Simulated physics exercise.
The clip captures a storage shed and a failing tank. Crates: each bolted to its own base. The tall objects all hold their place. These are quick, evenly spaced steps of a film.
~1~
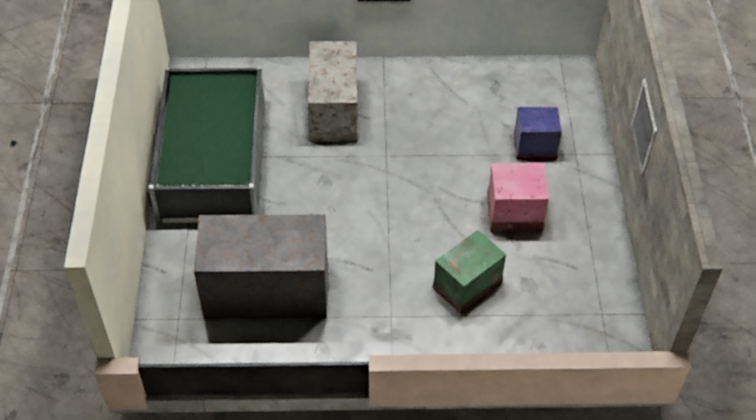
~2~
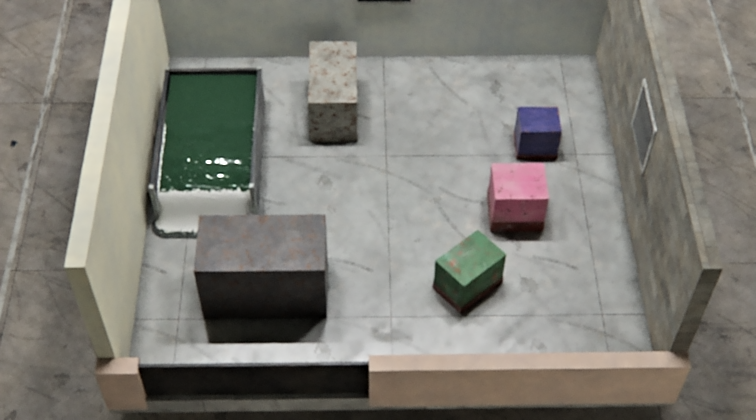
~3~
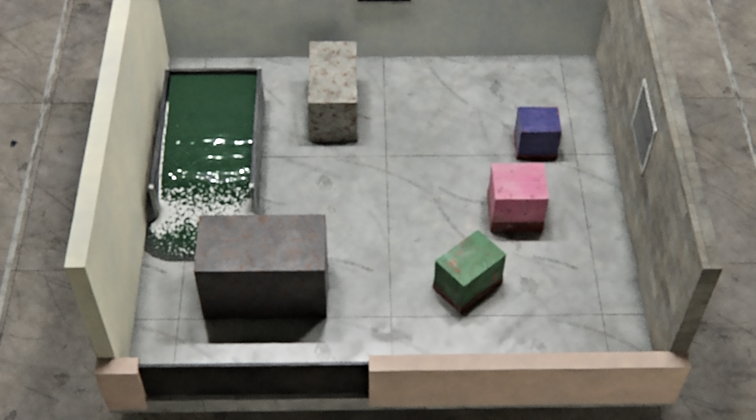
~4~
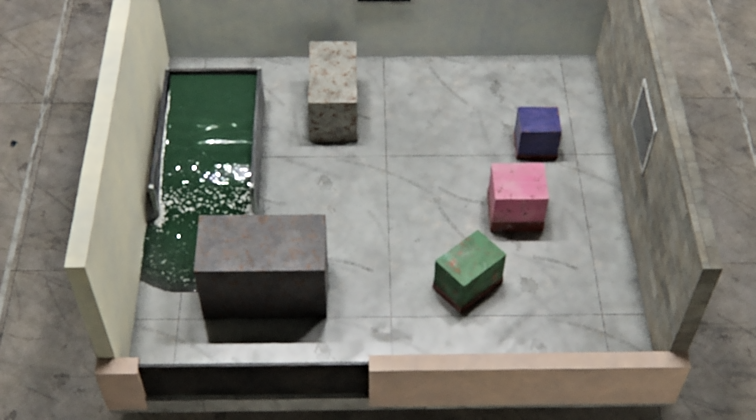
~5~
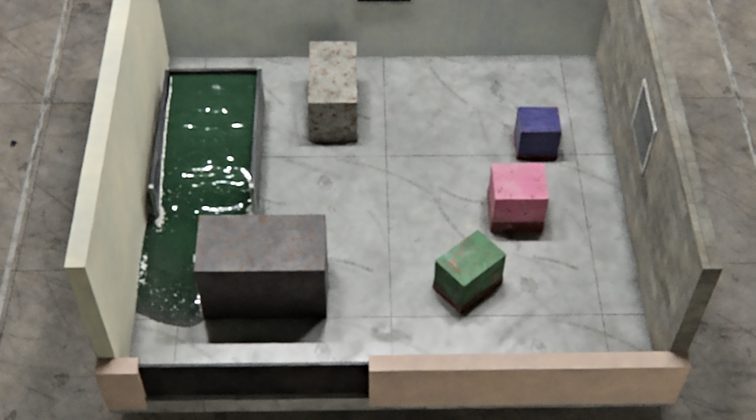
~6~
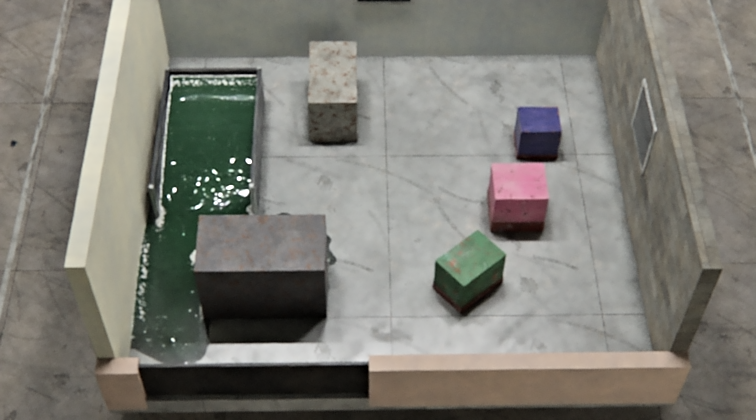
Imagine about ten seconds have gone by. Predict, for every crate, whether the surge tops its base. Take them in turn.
My prediction: The blue crate gets topped; the pink crate does not get topped; the green crate gets topped.
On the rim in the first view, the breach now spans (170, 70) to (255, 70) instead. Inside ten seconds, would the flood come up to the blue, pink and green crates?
The blue one is reached; the pink one is not reached; the green one is not reached.
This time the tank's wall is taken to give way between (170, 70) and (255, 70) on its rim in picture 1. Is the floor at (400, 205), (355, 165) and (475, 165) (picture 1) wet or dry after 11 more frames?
First: Spared by the leak. Second: Spared by the leak. Third: Spared by the leak.
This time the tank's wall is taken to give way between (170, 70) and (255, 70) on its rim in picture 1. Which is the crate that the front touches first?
The blue crate.
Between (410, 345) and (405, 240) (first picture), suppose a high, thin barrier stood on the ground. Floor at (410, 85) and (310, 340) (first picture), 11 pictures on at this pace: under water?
Untouched, reached.
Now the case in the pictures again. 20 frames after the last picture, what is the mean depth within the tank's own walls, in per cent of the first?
Roughly 22 percent.
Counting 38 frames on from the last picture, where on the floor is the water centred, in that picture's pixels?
Close to pixel (391, 242).
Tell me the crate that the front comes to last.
Clearly the blue crate.
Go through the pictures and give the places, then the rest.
In the first frame, still water in the open tank at (208, 129).
In the second frame, water pours out at (205, 207) and has run to a hidden place.
In the third frame, the front is at a hidden place, out from the gap at (206, 209).
In the fourth frame, water pours out at (206, 210) and has run to a hidden place.
In the fifth frame, water pours out at (206, 211) and has run to (178, 321).
In the sixth frame, the front is at (169, 358), out from the gap at (206, 211).
A moment on, water covers 20 % of the floor; the blue crate not reached, the pink crate not reached, the green crate not reached.
Next, water covers 35 % of the floor; the blue crate not reached, the pink crate water round its plinth, the green crate water round its plinth.
Then, water covers 65 % of the floor; the blue crate water round its plinth, the pink crate water round its plinth, the green crate water round its plinth.
Later, water covers 80 % of the floor; the blue crate water round its plinth, the pink crate water round its plinth, the green crate water round its plinth.
In the end, water covers 95 % of the floor; the blue crate was topped, the pink crate stayed above the water, the green crate was topped.
